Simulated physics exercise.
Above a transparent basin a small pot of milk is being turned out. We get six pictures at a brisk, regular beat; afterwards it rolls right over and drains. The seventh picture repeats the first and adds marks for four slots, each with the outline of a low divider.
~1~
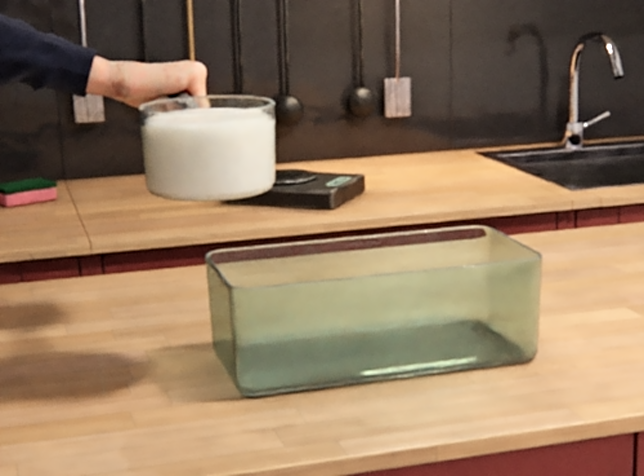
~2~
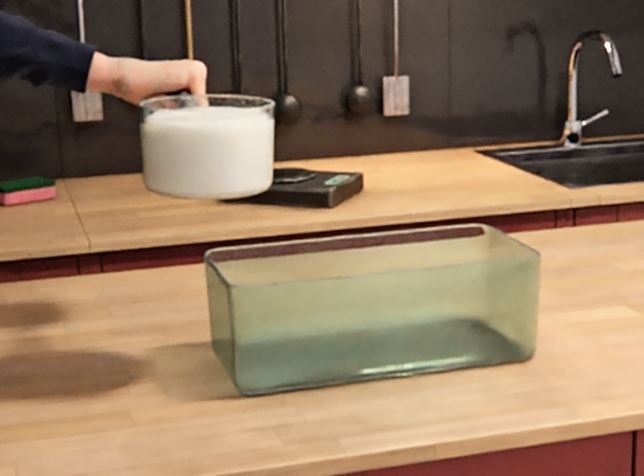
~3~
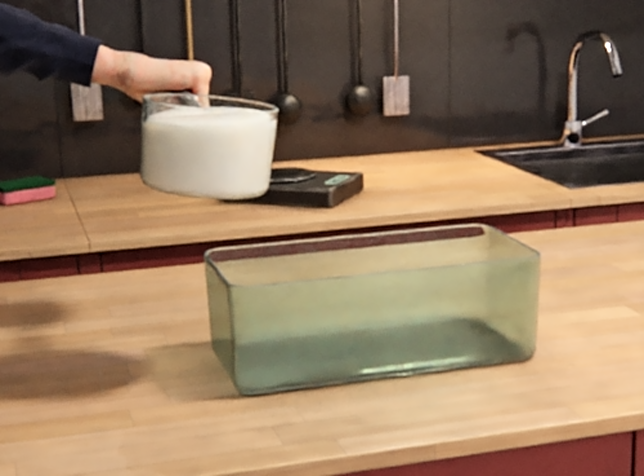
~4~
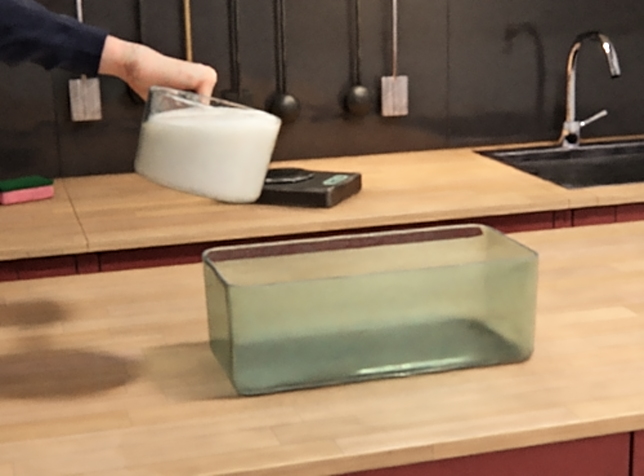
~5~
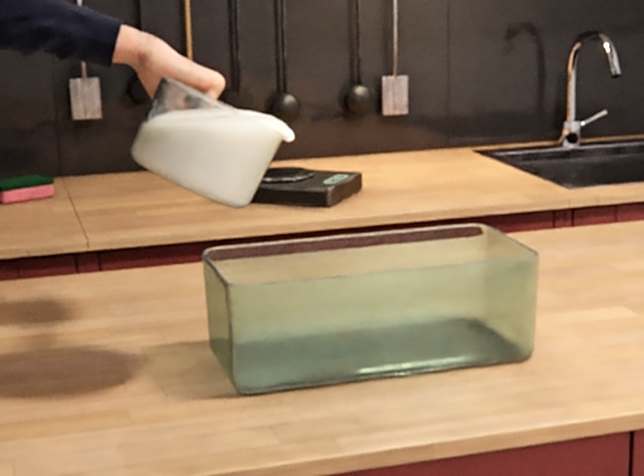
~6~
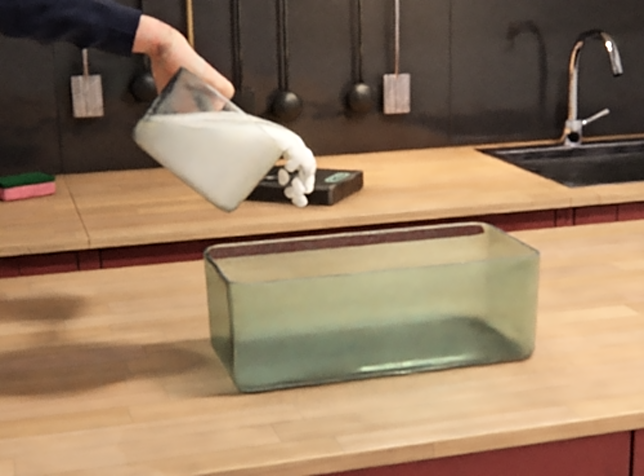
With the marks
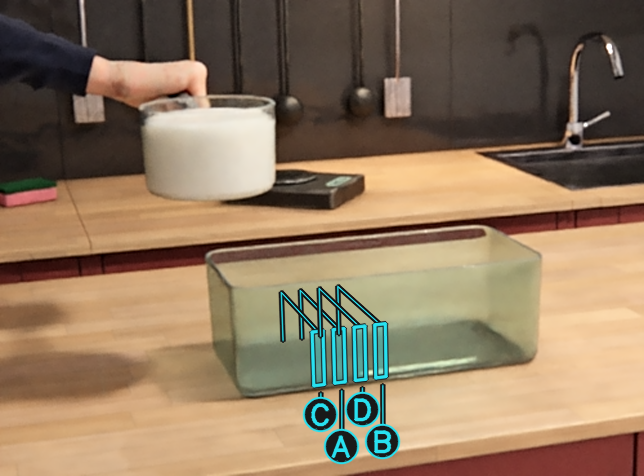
In a kitchen with a dark back wall and wooden worktops, the view is from the front, slightly above the counter, and essentially still. A hand at upper left holds a clear pot of white milk above an empty, greenish transparent basin, with hanging utensils and a tap behind. The hand keeps the pot level, then tilts it rightward increasingly steeply, and milk runs over its lip.
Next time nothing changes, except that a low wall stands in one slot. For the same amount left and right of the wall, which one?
The answer is position D.
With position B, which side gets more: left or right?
The left side.
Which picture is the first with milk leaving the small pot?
Picture 5.
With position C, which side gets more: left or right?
The right one.
In cyan, A at (341, 390); B at (382, 385); C at (320, 393); D at (362, 387).
If A is chosen, about 30 % ends left of the wall and 69 % right of it.
If B is chosen, about 75 % ends left of the wall and 23 % right of it.
If C is chosen, about 18 % ends left of the wall and 82 % right of it.
If D is chosen, about 49 % ends left of the wall and 50 % right of it.
